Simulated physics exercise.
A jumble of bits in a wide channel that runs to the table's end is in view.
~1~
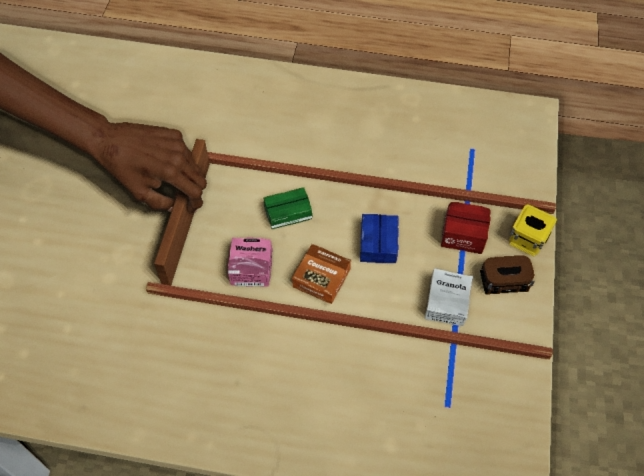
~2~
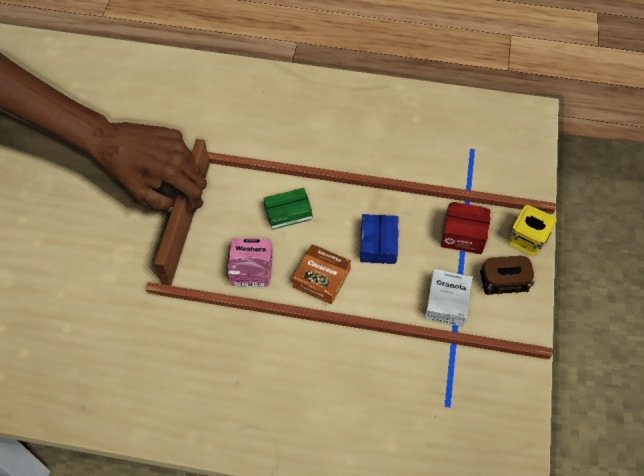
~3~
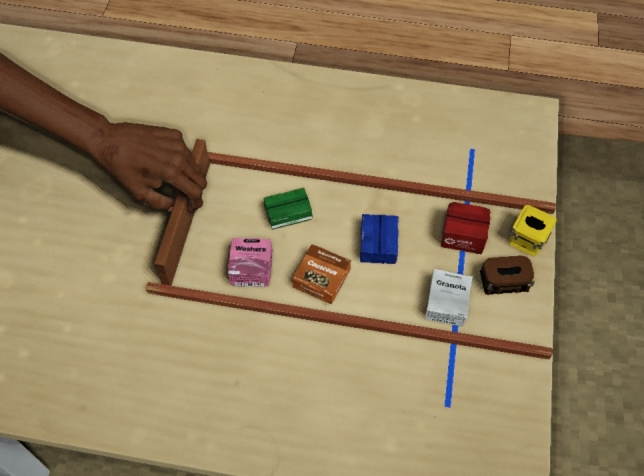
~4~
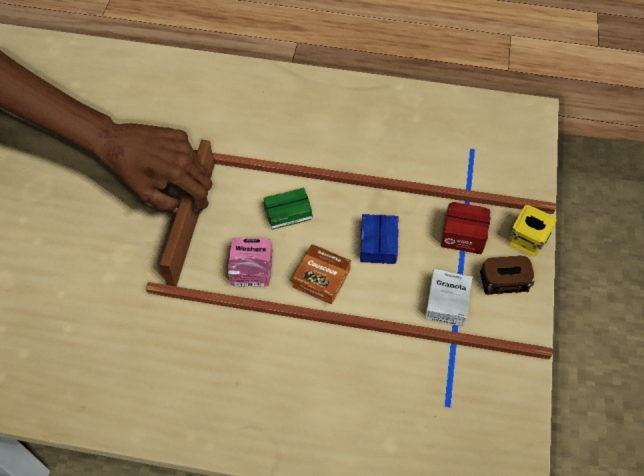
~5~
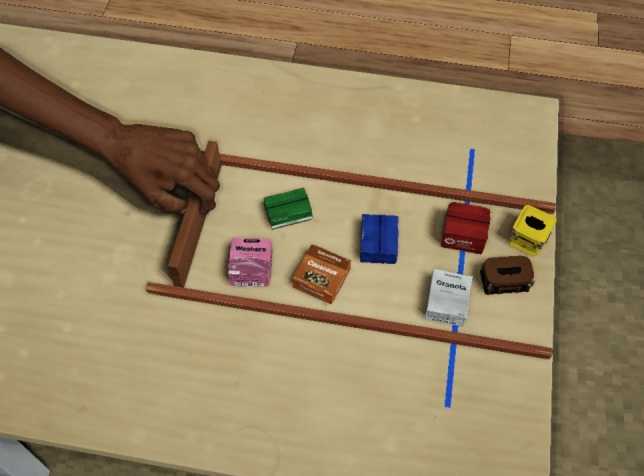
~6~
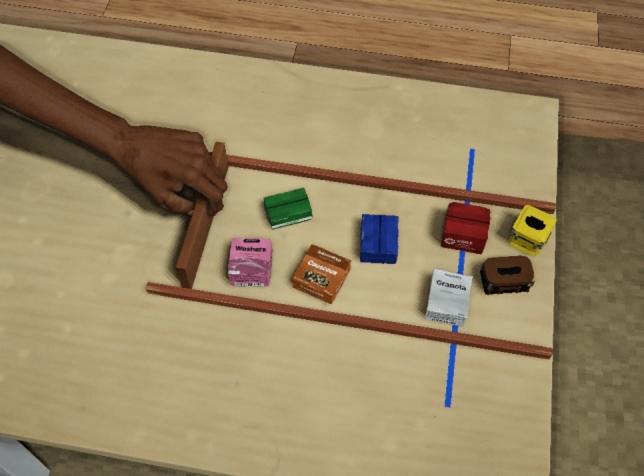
A hand holds a wooden board still, then slides it slightly right toward several small boxes.
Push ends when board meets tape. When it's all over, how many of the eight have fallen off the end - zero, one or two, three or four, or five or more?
Three or four have fallen off.
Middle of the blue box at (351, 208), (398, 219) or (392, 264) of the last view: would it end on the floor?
Taking the spots in order, it holds firm, holds firm, and plunges.
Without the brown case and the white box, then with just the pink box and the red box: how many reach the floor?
Result: 1 in the first case, with 1 in the second.
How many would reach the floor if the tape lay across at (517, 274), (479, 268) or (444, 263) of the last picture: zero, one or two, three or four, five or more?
More than four; three or four; either one or two.
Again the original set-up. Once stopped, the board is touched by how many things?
It's 2 of them.
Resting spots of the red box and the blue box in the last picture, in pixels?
In the last view, the middles sit near (554, 229) and near (526, 268).
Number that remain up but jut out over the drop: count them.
You'd get 1.
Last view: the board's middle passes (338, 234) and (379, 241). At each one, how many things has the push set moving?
At the first spot 4, then 7.
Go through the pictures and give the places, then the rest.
Yellow case (532, 231); brown case (507, 275); red box (466, 227); board (184, 211); tape (461, 265), in the first frame.
Brown case (507, 275); white box (449, 298), in the second frame.
Red box (466, 228); board (184, 211), in the third frame.
Yellow case (532, 231); green box (288, 209), in the fourth frame.
Brown case (507, 275); orange box (322, 274), in the fifth frame.
Yellow case (532, 231); brown case (507, 275); red box (466, 228); board (204, 214); tape (461, 265), in the sixth frame.
Soon after, none off yet; yellow case at rest near (532, 231); brown case at rest near (507, 275); red box at rest near (466, 228).
At rest, the number that fall off is three or four; fallen, white box, brown case and yellow case.
